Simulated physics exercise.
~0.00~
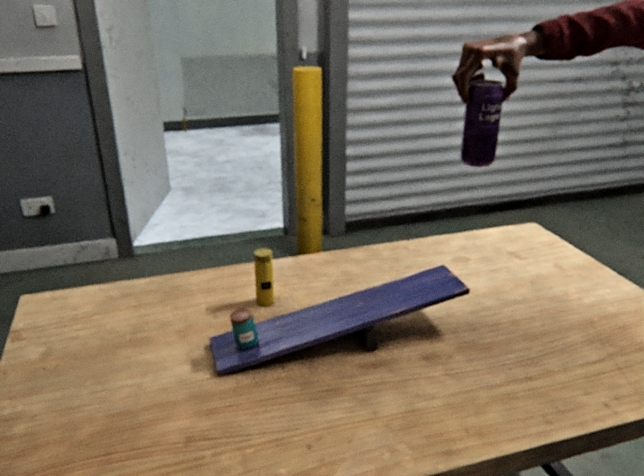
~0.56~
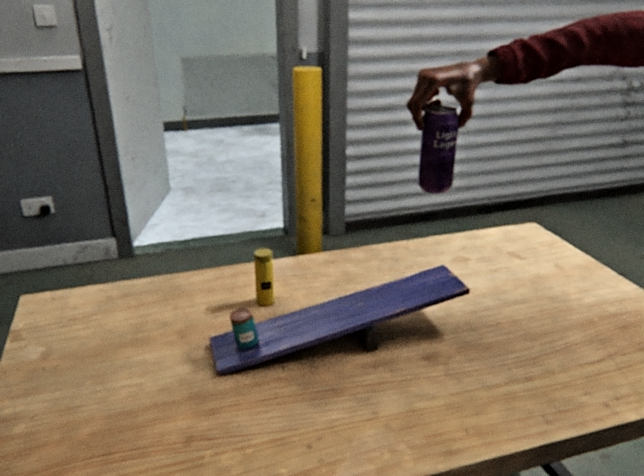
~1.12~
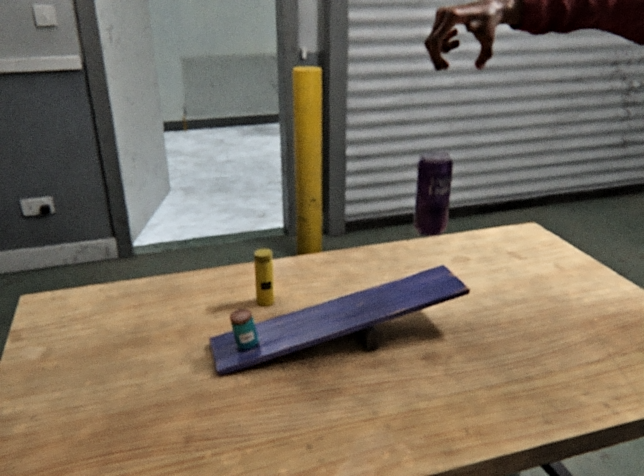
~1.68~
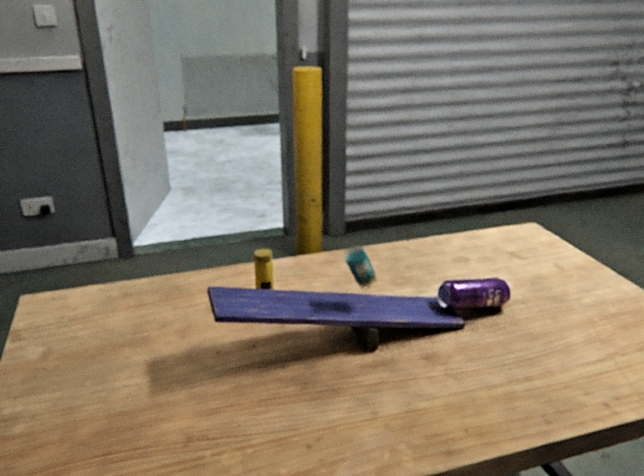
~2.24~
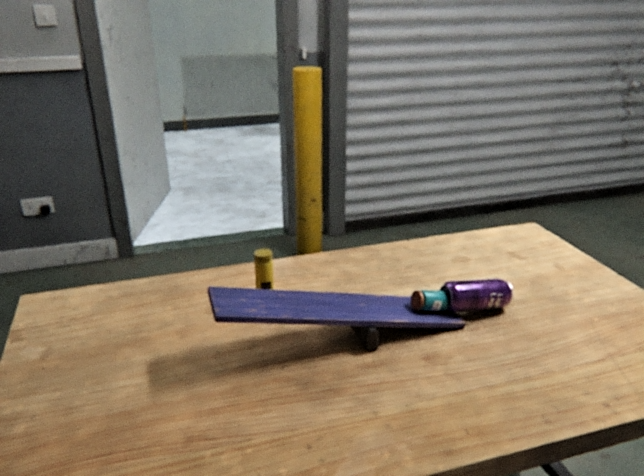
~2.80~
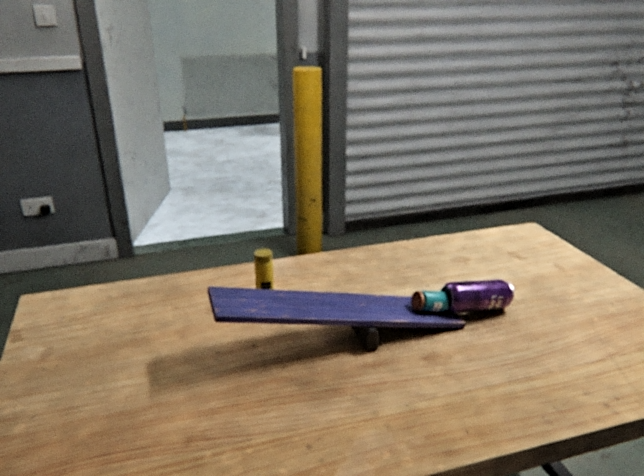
In this clip, a hand holds a purple can above the raised right end of a blue plank see-saw and drops it, tipping the plank and flinging a turquoise shaker rightward; both end on their sides at the lowered right end, while a yellow shaker stays standing behind.
